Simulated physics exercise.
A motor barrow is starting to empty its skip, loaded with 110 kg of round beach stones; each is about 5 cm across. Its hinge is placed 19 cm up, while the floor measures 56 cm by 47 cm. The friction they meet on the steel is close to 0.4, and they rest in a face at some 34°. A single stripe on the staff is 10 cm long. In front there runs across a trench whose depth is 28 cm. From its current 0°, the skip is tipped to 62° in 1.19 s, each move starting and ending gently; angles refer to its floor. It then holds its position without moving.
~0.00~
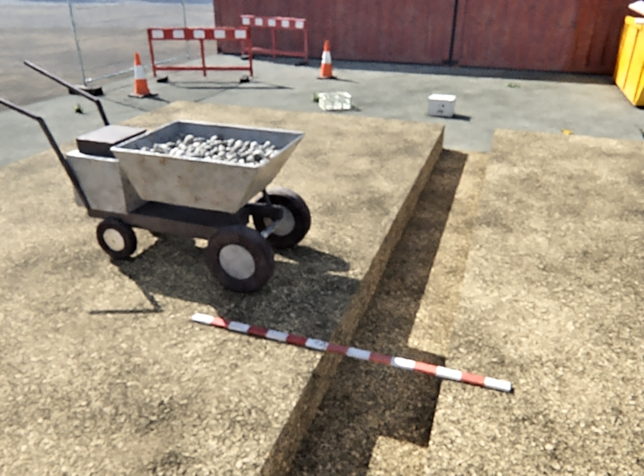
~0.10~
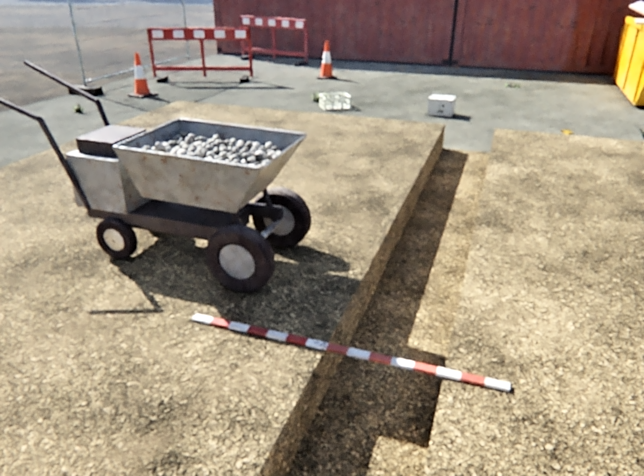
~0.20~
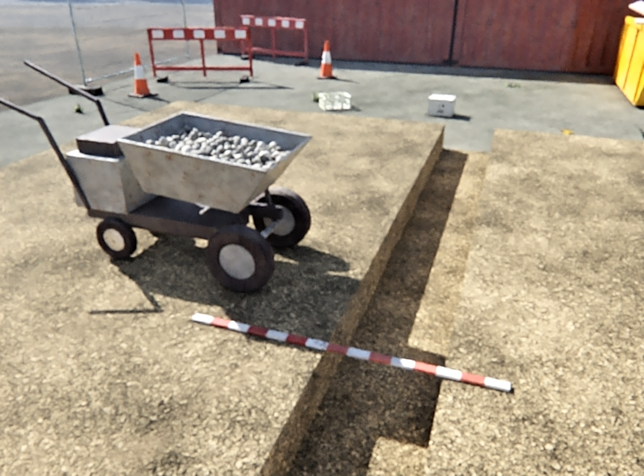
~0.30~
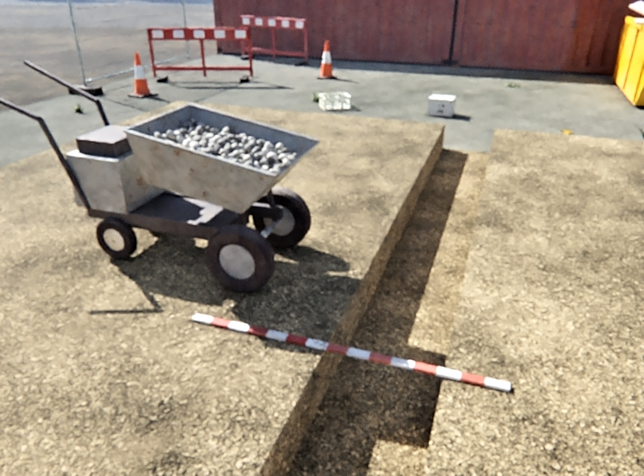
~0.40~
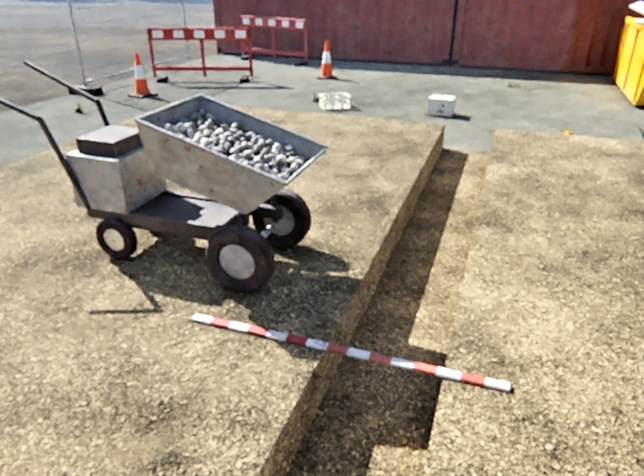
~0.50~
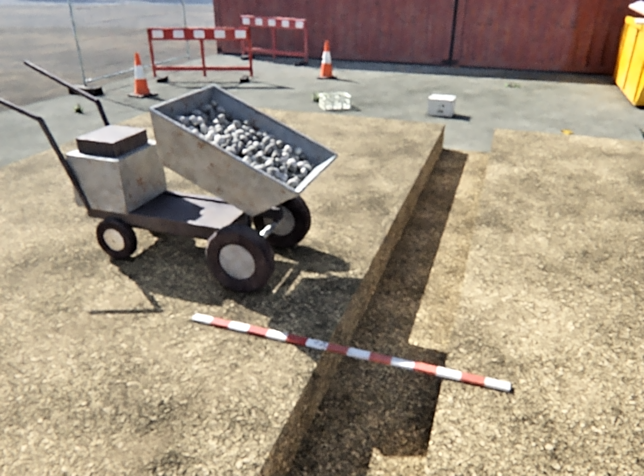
Grey skip full of rounded stones tilting gradually forward to the right on a stationary four-wheeled barrow beside a shallow trench.
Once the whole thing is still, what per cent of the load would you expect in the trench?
I would expect about 82 per cent.
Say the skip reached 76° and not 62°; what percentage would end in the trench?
It would be close to 100 percent.
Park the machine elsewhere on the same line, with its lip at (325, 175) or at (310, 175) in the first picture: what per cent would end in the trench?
First some 60, then 75 per cent.
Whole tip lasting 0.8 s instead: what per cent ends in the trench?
That would give about 80 percent.
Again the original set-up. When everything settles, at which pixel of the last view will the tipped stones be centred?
Somewhere around (401, 325) in the last picture.
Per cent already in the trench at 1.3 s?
About 25 per cent by then.
After 0.9 s the floor is at 52°; 100 % in the skip; the foremost stones are at (335, 217).
After 1.3 s the floor is at 62°; 75 % in the skip, 1 % short of the trench, 24 % in the trench; the foremost stones are at (420, 339).
After 1.6 s the floor is at 62°; 46 % in the skip, 1 % short of the trench, 53 % in the trench; the foremost stones are at (450, 337).
After 3.6 s the floor is at 62°; 17 % in the skip, 1 % short of the trench, 82 % in the trench; the foremost stones are at (448, 344).
